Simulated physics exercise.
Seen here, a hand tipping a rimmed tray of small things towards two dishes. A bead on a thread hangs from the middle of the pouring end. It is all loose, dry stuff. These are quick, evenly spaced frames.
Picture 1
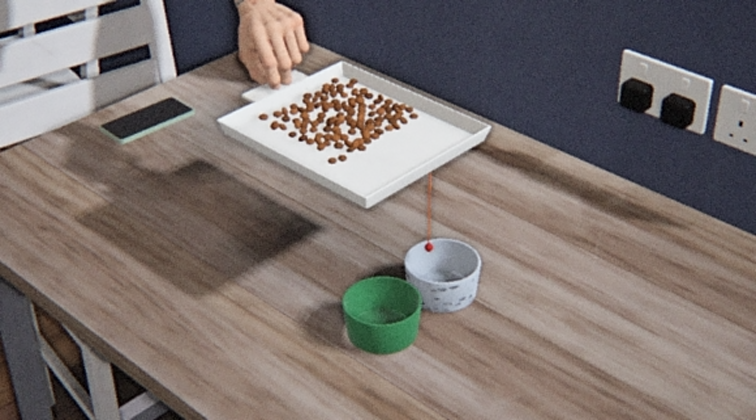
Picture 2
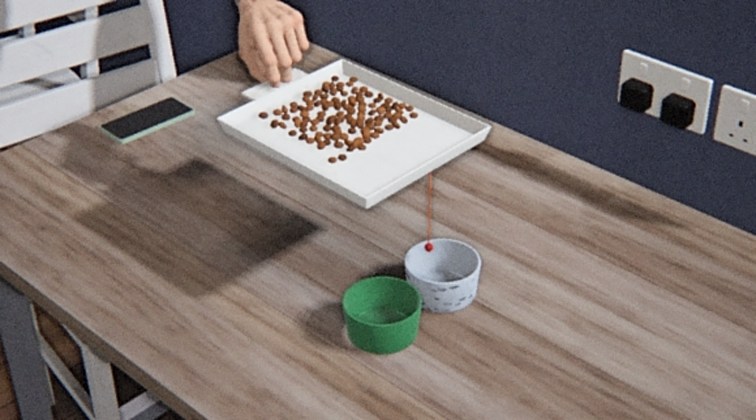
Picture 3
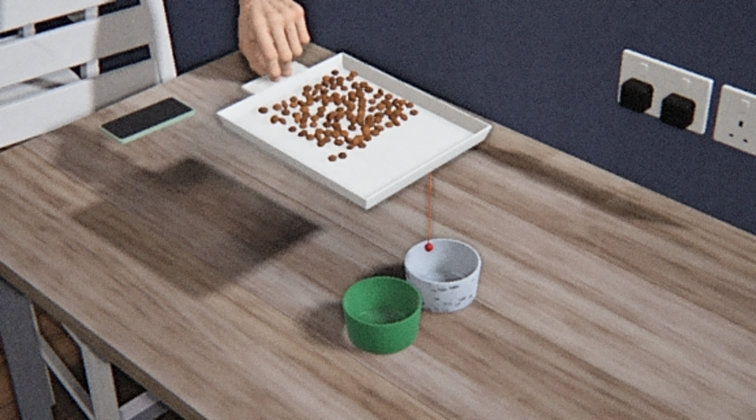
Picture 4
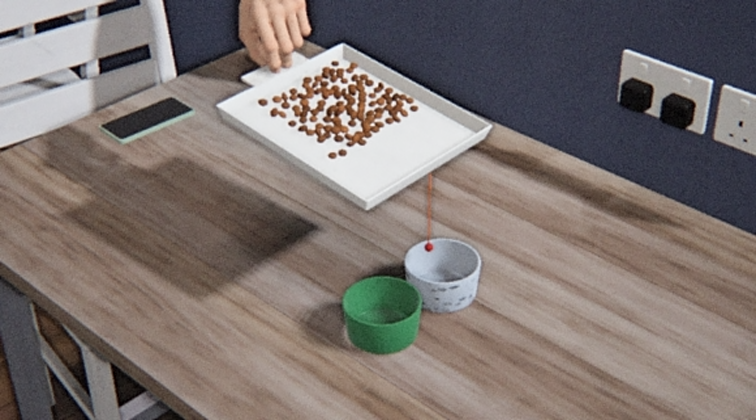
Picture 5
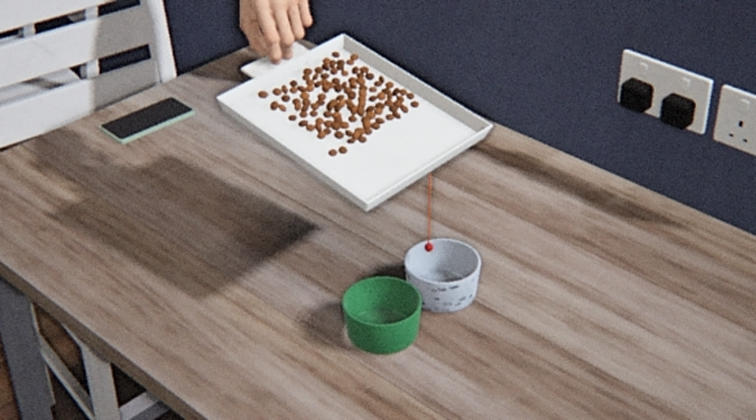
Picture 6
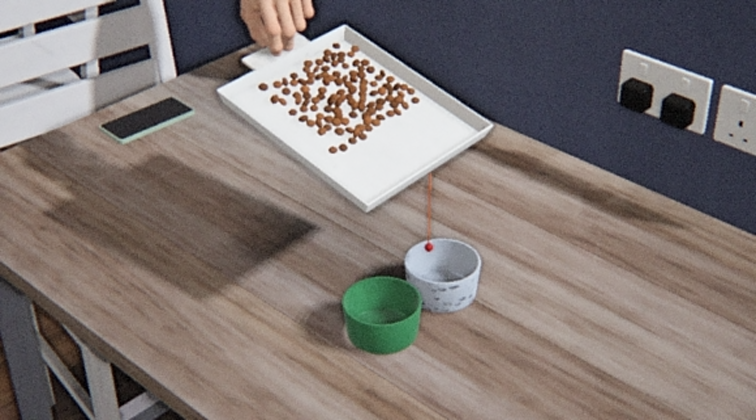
A hand gradually tilting a white tray of small brown pieces towards a green dish and a white dish on a wooden table.
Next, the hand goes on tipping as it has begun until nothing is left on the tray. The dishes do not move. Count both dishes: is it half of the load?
Together they catch the larger part.
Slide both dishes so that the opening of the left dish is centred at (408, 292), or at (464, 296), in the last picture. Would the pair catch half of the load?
First the larger part, then under half.
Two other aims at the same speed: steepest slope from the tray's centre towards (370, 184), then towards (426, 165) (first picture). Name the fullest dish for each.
In turn: The dish on the left; the right one.
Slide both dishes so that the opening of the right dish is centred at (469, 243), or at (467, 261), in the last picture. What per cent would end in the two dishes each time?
The first gives 50 %, the second 80 %.
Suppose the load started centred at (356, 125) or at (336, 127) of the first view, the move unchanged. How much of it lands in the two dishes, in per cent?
The first gives 70 %, the second 80 %.
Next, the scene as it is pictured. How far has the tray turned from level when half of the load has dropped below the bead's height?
At about 95°.
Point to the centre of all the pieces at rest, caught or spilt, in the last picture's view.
Close to (403, 322).
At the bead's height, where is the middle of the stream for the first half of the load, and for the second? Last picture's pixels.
First near (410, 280), later near (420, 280).
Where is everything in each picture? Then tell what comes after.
In the first frame, corners of the pouring end (366, 194) and (484, 127), level; middle of the load (348, 118), bits of dog kibble; left dish (410, 331); right dish (470, 289); bead on its thread (429, 247).
In the second frame, corners of the pouring end (366, 194) and (484, 126), level; middle of the load (348, 117).
In the third frame, corners of the pouring end (367, 195) and (484, 126), tipped barely, lowest at the left corner; middle of the load (348, 113).
In the fourth frame, corners of the pouring end (367, 197) and (485, 126), tipped a little, lowest at the left corner; middle of the load (348, 107).
In the fifth frame, corners of the pouring end (368, 198) and (486, 125), tipped a little, lowest at the left corner; middle of the load (348, 102).
In the sixth frame, corners of the pouring end (368, 200) and (486, 125), tipped a little, lowest at the left corner; middle of the load (349, 97); left dish (410, 331); right dish (470, 289).
Just after the last frame, tray tipped steeply; almost all on the tray; just a few in the left dish; about a tenth in the air.
A moment on, tray tipped right over; roughly two thirds on the tray; about a tenth in the left dish; about a tenth in the right dish; about a tenth outside both; about a tenth in the air.
Further on, tray tipped past a quarter turn; roughly half in the left dish; roughly a quarter in the right dish; roughly a quarter outside both.
When it is over, tray tipped past a quarter turn; roughly half in the left dish; roughly a quarter in the right dish; roughly a quarter outside both.
